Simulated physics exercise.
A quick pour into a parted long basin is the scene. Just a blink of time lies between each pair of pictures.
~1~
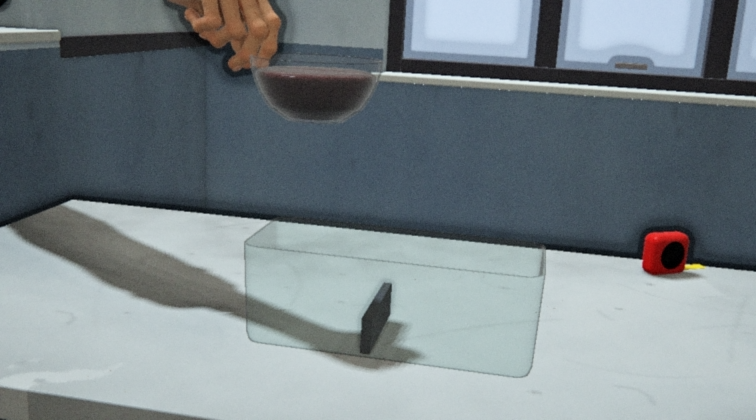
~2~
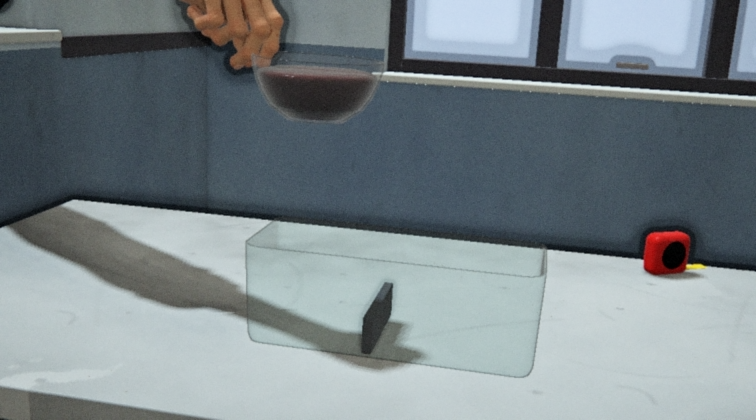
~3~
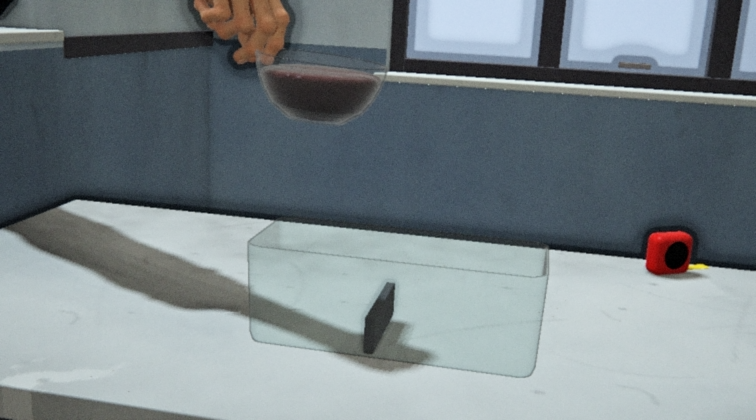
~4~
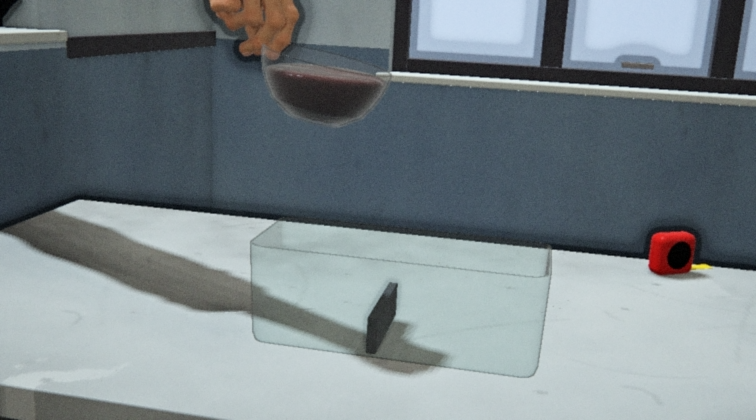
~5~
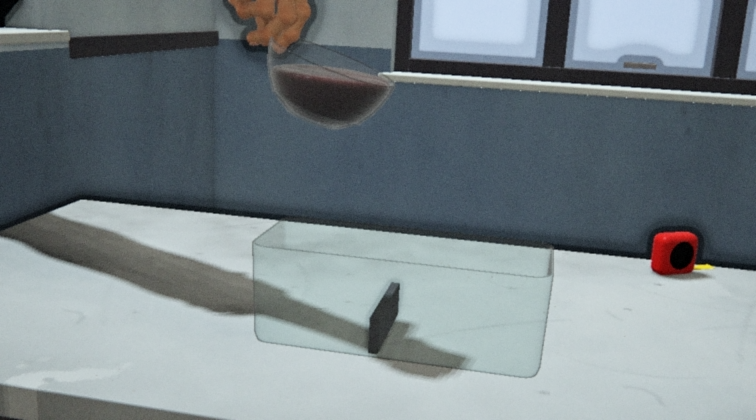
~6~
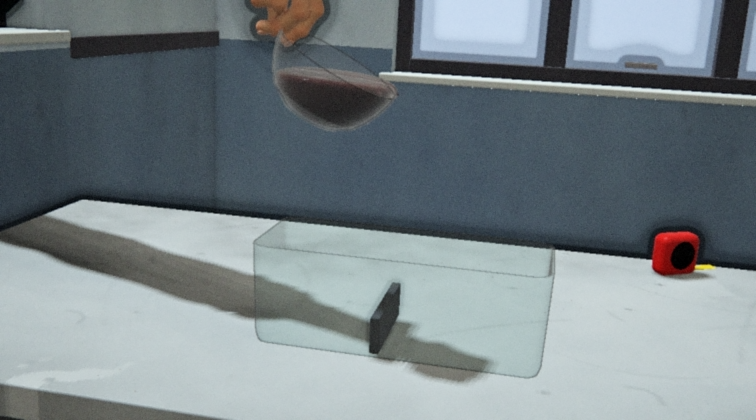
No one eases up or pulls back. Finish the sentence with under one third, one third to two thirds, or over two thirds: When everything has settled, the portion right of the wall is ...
When everything has settled, the portion right of the wall is over two thirds.
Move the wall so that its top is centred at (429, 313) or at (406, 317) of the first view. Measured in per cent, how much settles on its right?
The first placement gives around 40 percent, the second 65 percent.
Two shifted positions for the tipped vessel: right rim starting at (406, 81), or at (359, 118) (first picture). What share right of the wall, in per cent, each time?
One after the other: 95 %, 70 %.
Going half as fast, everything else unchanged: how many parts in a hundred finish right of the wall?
It comes to 95 per cent or so.
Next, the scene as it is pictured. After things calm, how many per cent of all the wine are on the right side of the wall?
That share comes out near 90 percent.
A moment on, the tilt is 83° and 23 per cent is still to pour, 0 is left of the wall and 25 right of it.
Next, the tilt is 94° and 2 per cent is still to pour, 6 is left of the wall and 83 right of it.
Then the tilt is 94° and 0 per cent is still to pour, 9 is left of the wall and 90 right of it.
Later the tilt is 94° and 0 per cent is still to pour, 9 is left of the wall and 90 right of it.
At rest 9 per cent lies left of the wall, 90 right of it and 1 outside.
